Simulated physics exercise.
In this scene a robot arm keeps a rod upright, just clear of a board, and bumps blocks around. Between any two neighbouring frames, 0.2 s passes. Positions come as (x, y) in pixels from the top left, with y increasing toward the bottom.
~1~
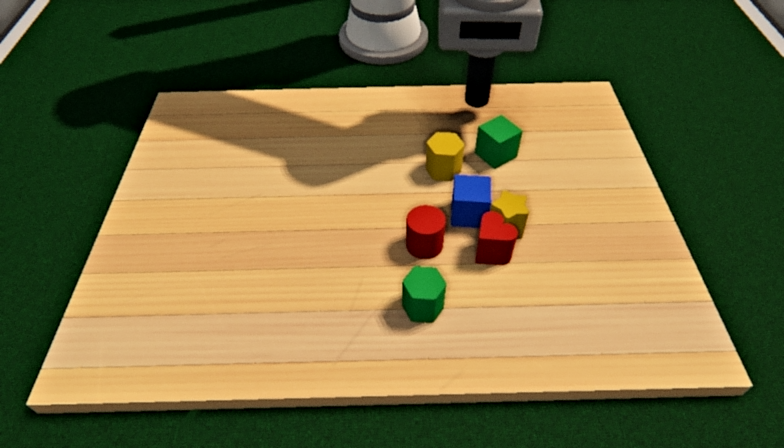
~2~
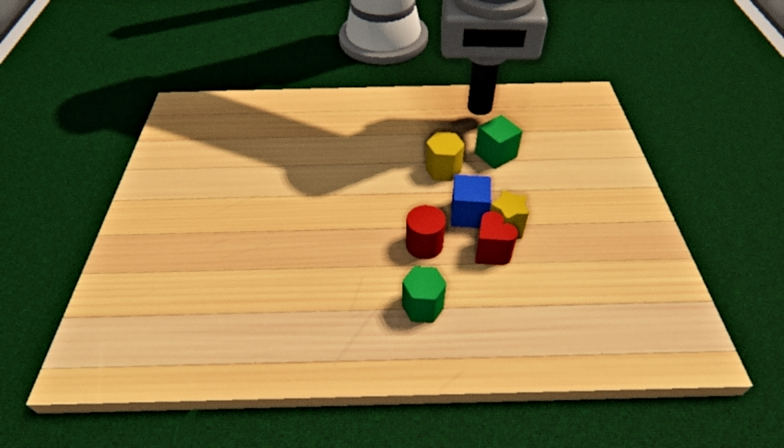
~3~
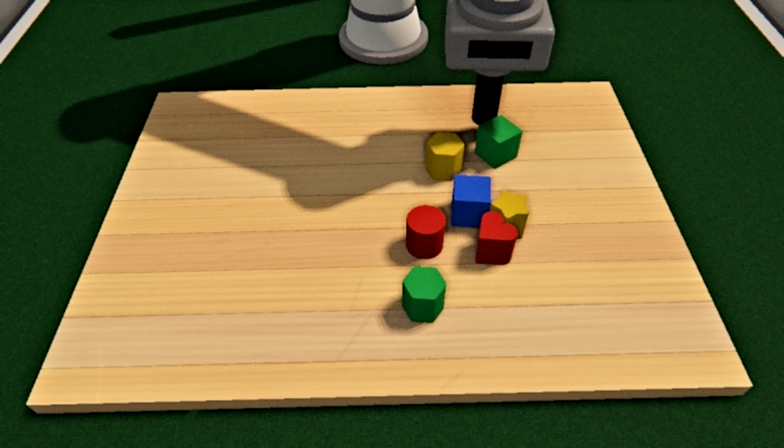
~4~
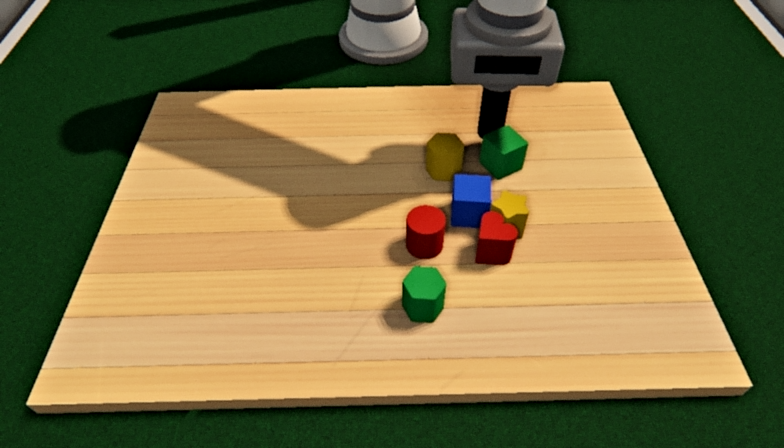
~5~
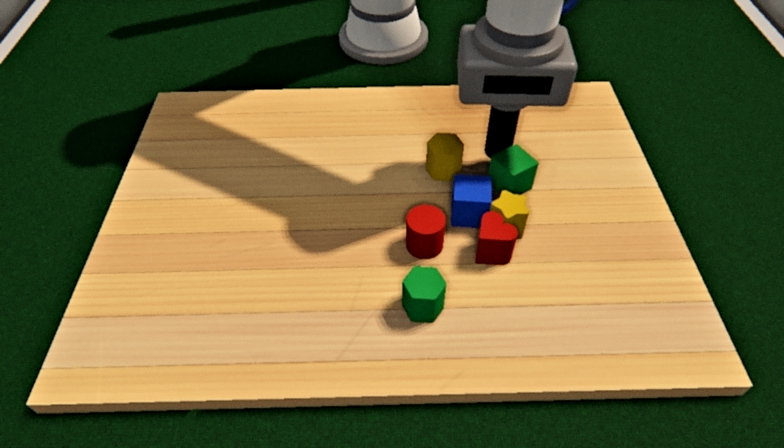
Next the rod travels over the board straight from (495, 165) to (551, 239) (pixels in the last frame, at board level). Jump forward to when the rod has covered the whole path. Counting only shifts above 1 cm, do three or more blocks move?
Answer: No.
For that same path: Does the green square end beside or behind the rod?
I'd say no.
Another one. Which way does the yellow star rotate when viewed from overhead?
From the top, the block rotates clockwise.
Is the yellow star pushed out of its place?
Short answer: Yes.
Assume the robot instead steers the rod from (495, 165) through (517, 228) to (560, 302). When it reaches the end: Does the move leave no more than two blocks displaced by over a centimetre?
The answer is no.
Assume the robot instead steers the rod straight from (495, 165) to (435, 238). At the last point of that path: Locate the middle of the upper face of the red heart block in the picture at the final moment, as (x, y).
Pixel (507, 245).
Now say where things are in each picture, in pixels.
In the first frame, lower end of the rod (476, 101), tops of blocks, blue square (473, 188), red heart block (497, 227), yellow star (511, 204), green square (501, 128).
In the second frame, rod (480, 109), blocks as before.
In the third frame, rod (484, 120), blocks as before.
In the fourth frame, rod (490, 134), green square (506, 139).
In the fifth frame, rod (498, 153), blue square (473, 188), red heart block (497, 227), yellow star (511, 204), green square (515, 159).
On the path given first. One third of the way, rod (516, 177); yellow star (512, 208), turned 15° clockwise; green square (532, 185), turned 15° clockwise.
Two thirds of the way, rod (535, 201); red heart block (493, 229); yellow star (517, 216), turned 50° clockwise; green square (552, 211), turned 15° clockwise.
At the end, rod (555, 227); blue square not moved; red heart block (493, 229); yellow star (517, 216), turned 50° clockwise; green square (569, 241), turned 35° clockwise.
